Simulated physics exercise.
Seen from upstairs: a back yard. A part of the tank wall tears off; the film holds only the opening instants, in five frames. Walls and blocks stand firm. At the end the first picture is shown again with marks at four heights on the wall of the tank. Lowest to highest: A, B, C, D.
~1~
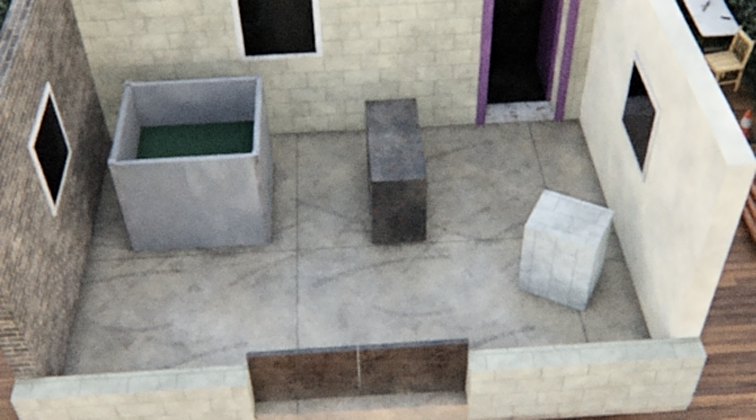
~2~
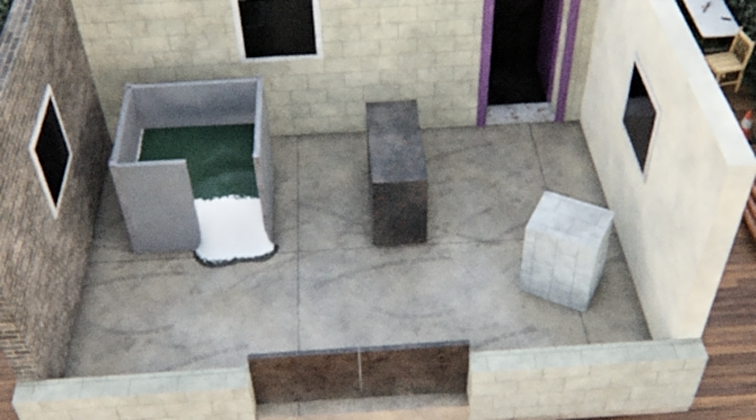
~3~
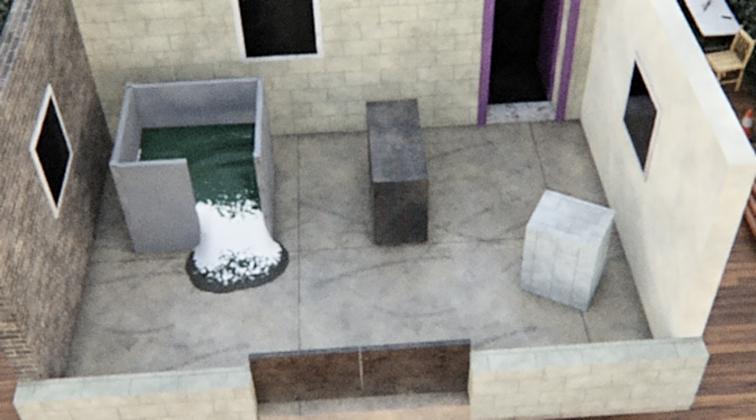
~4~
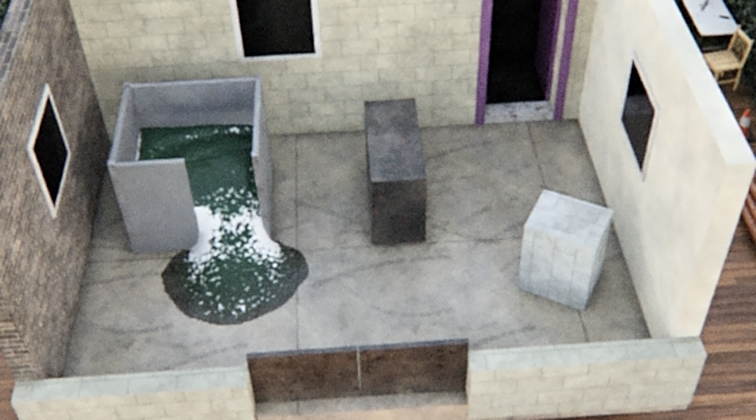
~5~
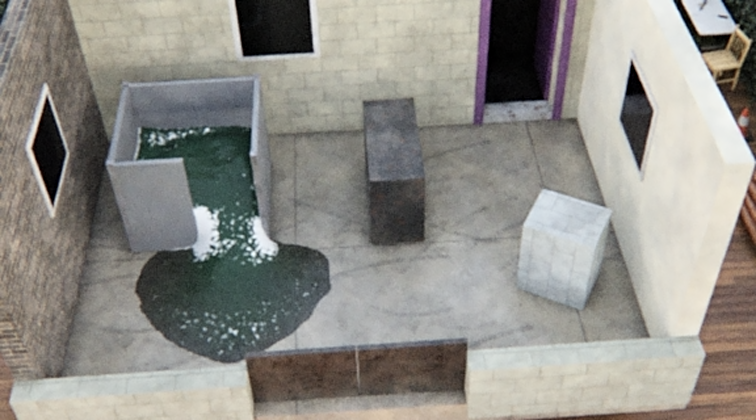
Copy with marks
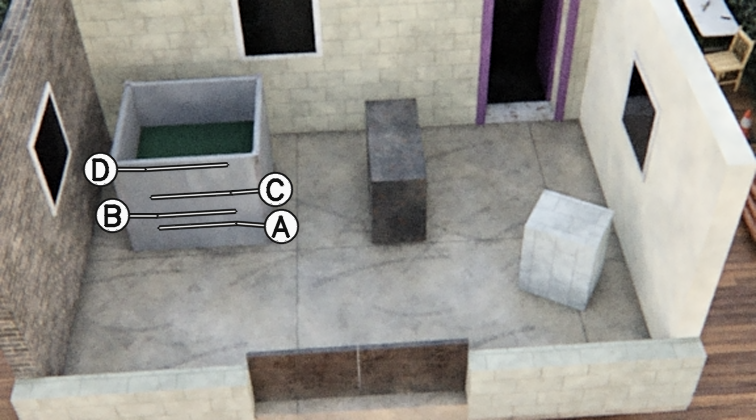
Dark green water pouring through an opening in a grey tank, foaming white and spreading across a walled yard's concrete ground.
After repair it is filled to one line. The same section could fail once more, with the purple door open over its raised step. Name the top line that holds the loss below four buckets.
Level C.
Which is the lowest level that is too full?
Here it is level D.
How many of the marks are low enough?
Three.
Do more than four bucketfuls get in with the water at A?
No.
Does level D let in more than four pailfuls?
Yes, that goes wrong.
On the marked copy, A at (198, 225); B at (195, 213); C at (191, 195); D at (185, 167); from the bottom up A, B, C, D.
With A, nothing gets over.
With B, nothing gets over.
With C, a splash gets over, under a bucket.
With D, about 9 bucketfuls get in.
